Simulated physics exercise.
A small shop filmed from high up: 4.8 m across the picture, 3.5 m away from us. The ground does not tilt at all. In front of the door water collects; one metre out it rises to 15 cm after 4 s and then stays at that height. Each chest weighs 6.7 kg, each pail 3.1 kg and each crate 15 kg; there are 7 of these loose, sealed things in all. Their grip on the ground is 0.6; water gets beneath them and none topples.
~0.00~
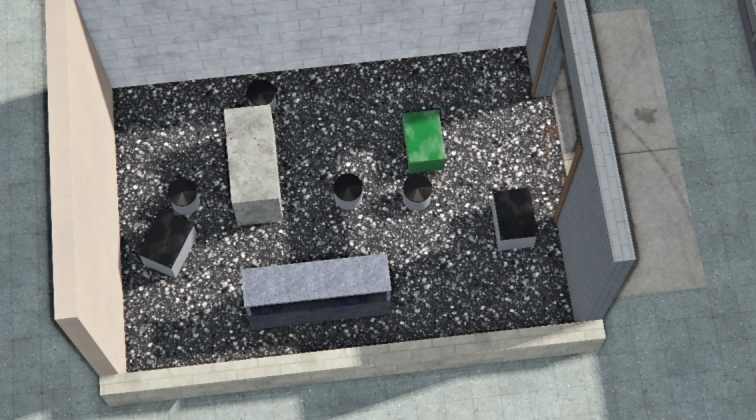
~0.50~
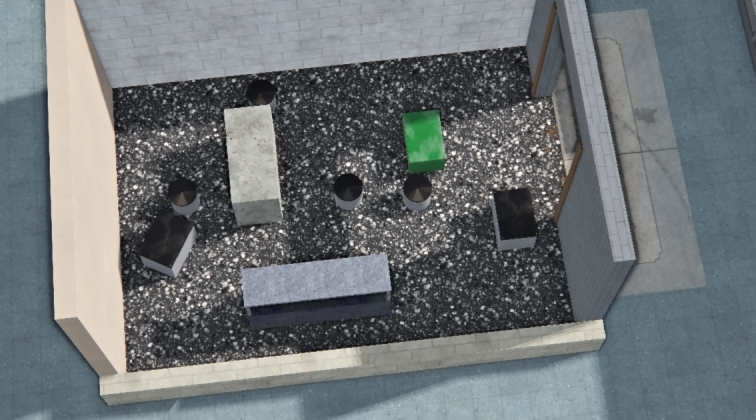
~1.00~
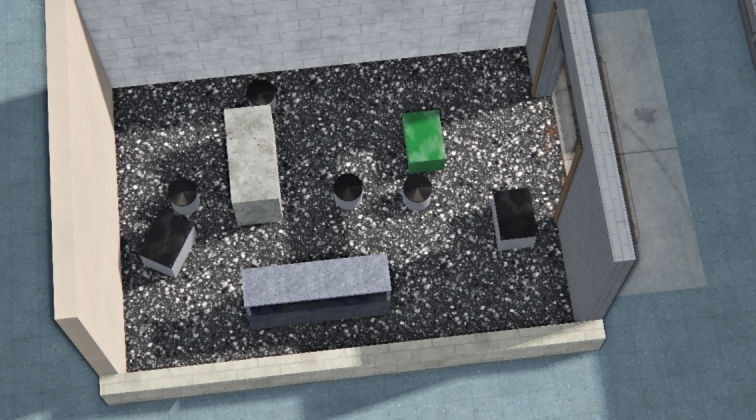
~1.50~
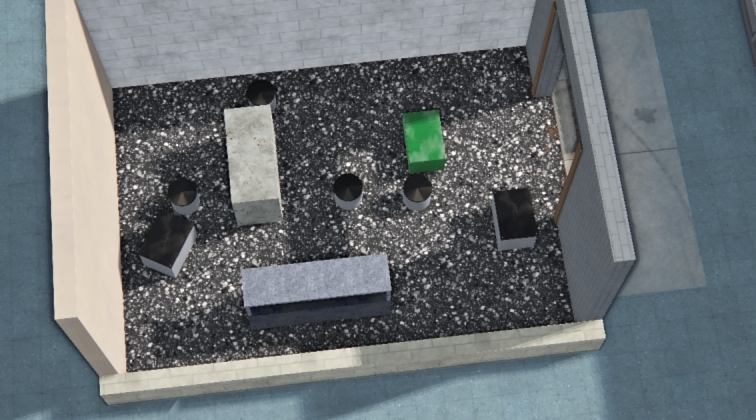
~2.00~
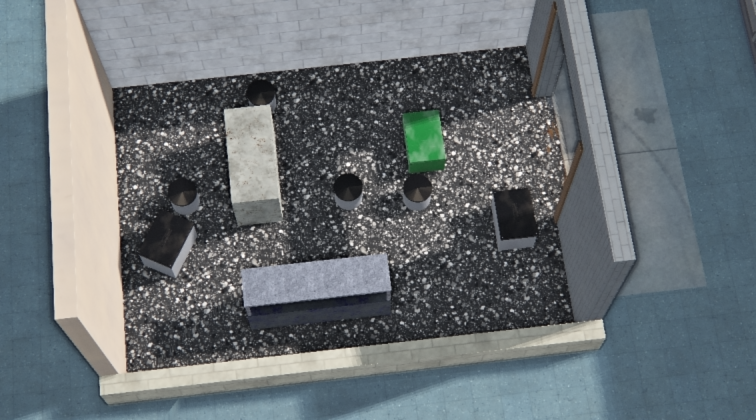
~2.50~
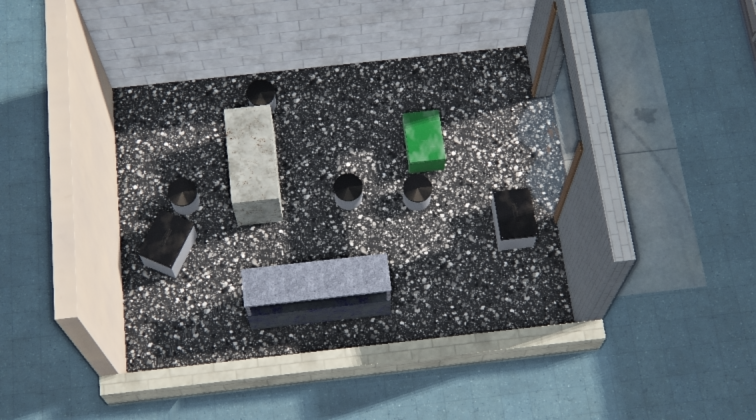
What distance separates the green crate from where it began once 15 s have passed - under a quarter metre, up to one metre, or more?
I'd say it gets moved far off.
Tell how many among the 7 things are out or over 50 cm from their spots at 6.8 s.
The count is 4.
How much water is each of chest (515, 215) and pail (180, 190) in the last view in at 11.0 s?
First roughly 3 cm, second roughly 7 cm.
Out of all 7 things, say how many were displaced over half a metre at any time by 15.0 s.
That comes to 7.
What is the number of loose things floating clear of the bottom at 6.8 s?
Then: 0.
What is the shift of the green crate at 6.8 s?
80 cm, give or take.
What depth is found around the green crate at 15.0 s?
Close to 10 centimetres.
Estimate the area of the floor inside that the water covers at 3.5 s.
Near 1.5 m2 in all.
After 3.5 s the green crate is near (424, 136), 0.0 m from its start, aground; 0 afloat.
After 6.8 s the green crate is near (357, 132), 0.7 m from its start, aground; 0 afloat.
After 11.0 s the green crate is near (305, 135), 1.3 m from its start, afloat; 6 afloat.
After 15.0 s the green crate is near (277, 86), 1.7 m from its start, afloat; 7 afloat.
